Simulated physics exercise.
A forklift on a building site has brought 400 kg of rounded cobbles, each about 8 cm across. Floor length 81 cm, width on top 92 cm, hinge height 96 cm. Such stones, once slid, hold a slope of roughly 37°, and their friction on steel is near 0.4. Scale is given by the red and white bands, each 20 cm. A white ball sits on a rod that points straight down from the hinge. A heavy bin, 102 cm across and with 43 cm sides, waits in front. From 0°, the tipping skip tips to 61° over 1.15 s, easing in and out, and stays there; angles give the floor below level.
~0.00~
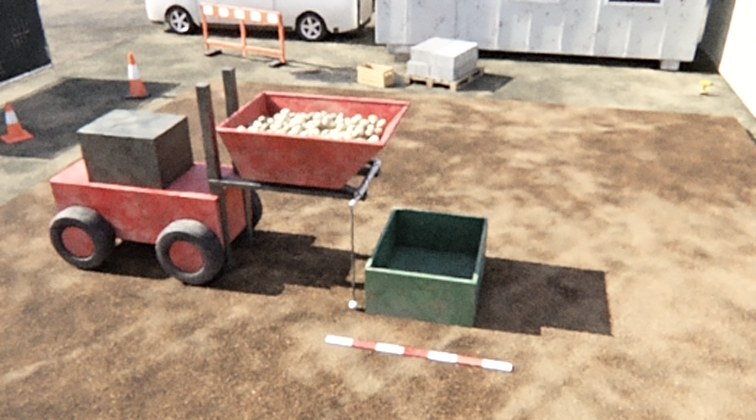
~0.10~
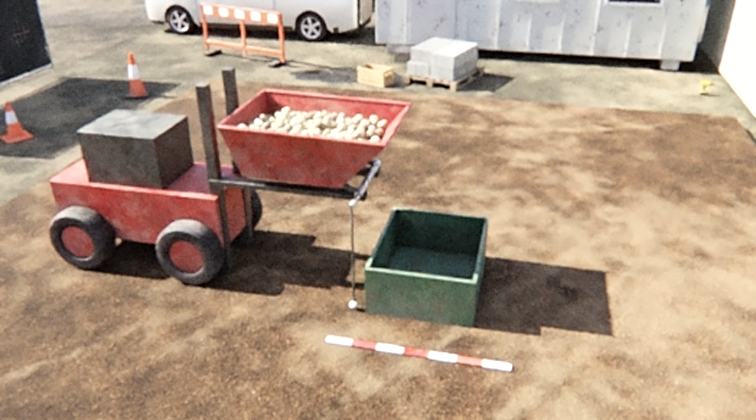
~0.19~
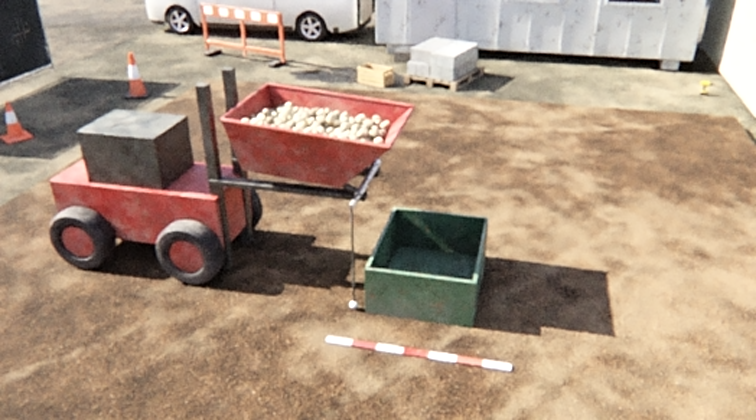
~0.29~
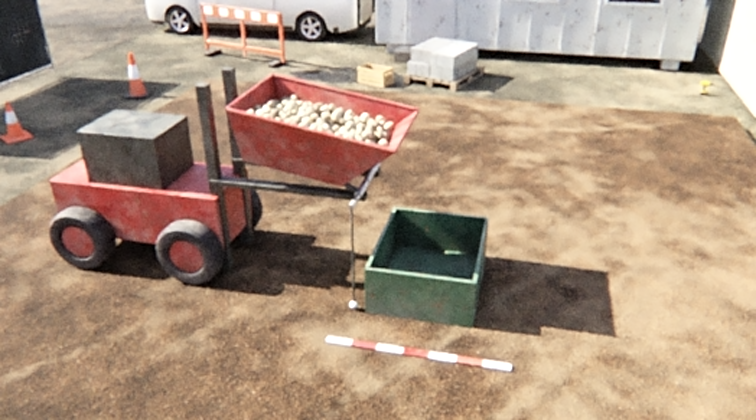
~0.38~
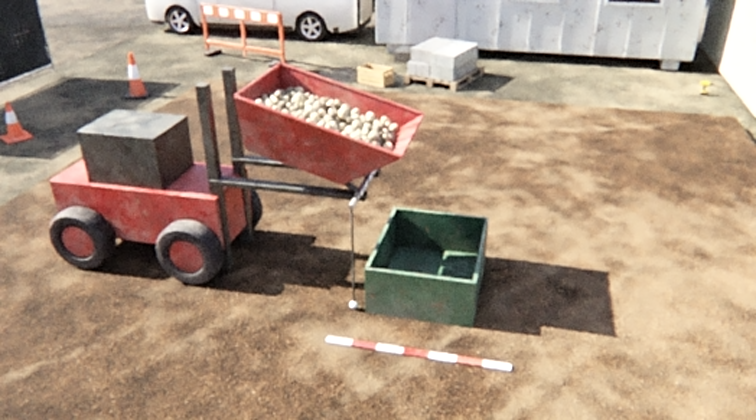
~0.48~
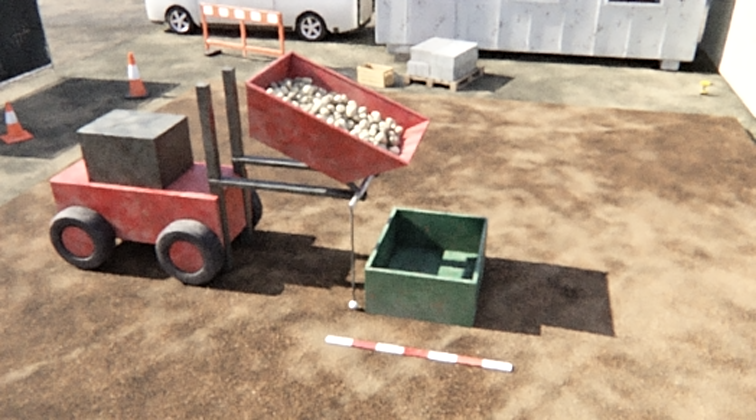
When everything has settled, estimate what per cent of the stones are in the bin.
About 50 per cent of the stones finish there.
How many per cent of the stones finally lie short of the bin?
Estimated share: Approx. 0 %.
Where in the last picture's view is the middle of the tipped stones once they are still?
I'd put it close to (471, 284).
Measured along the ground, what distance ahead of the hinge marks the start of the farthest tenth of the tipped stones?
Distance along the ground: Some 170 cm.
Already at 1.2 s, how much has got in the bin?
I'd say near 5 per cent at that time.
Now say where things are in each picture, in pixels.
The first picture shows lip at (384, 145), floor tilted 0°, highest stones at (321, 122).
In the second picture, the tipping skip is at 1°, its lip at (386, 145); the top of the load is at (319, 121); the stones move at 0.3 m/s on average.
In the third picture, the tipping skip is at 5°, its lip at (390, 148); the top of the load is at (305, 116); the stones move at 0.5 m/s on average.
The fourth picture shows lip at (395, 152), floor tilted 10°, highest stones at (288, 107); the stones move at 0.6 m/s on average.
The fifth picture shows lip at (402, 157), floor tilted 16°, highest stones at (284, 98); the stones move at 0.7 m/s on average.
The sixth picture shows lip at (408, 164), floor tilted 23°, highest stones at (291, 88); the stones move at 0.8 m/s on average.
After 0.9 s the floor is at 51°; 100 % in the tipping skip; the foremost stones are at (414, 168).
After 1.2 s the floor is at 61°; 93 % in the tipping skip, 7 % in the bin, 1 % beside or beyond the bin; the foremost stones are at (467, 219).
After 1.6 s the floor is at 61°; 60 % in the tipping skip, 19 % in the bin, 21 % beside or beyond the bin; the foremost stones are at (535, 308).
After 4.0 s the floor is at 61°; 10 % in the tipping skip, 48 % in the bin, 43 % beside or beyond the bin; the foremost stones are at (696, 295).
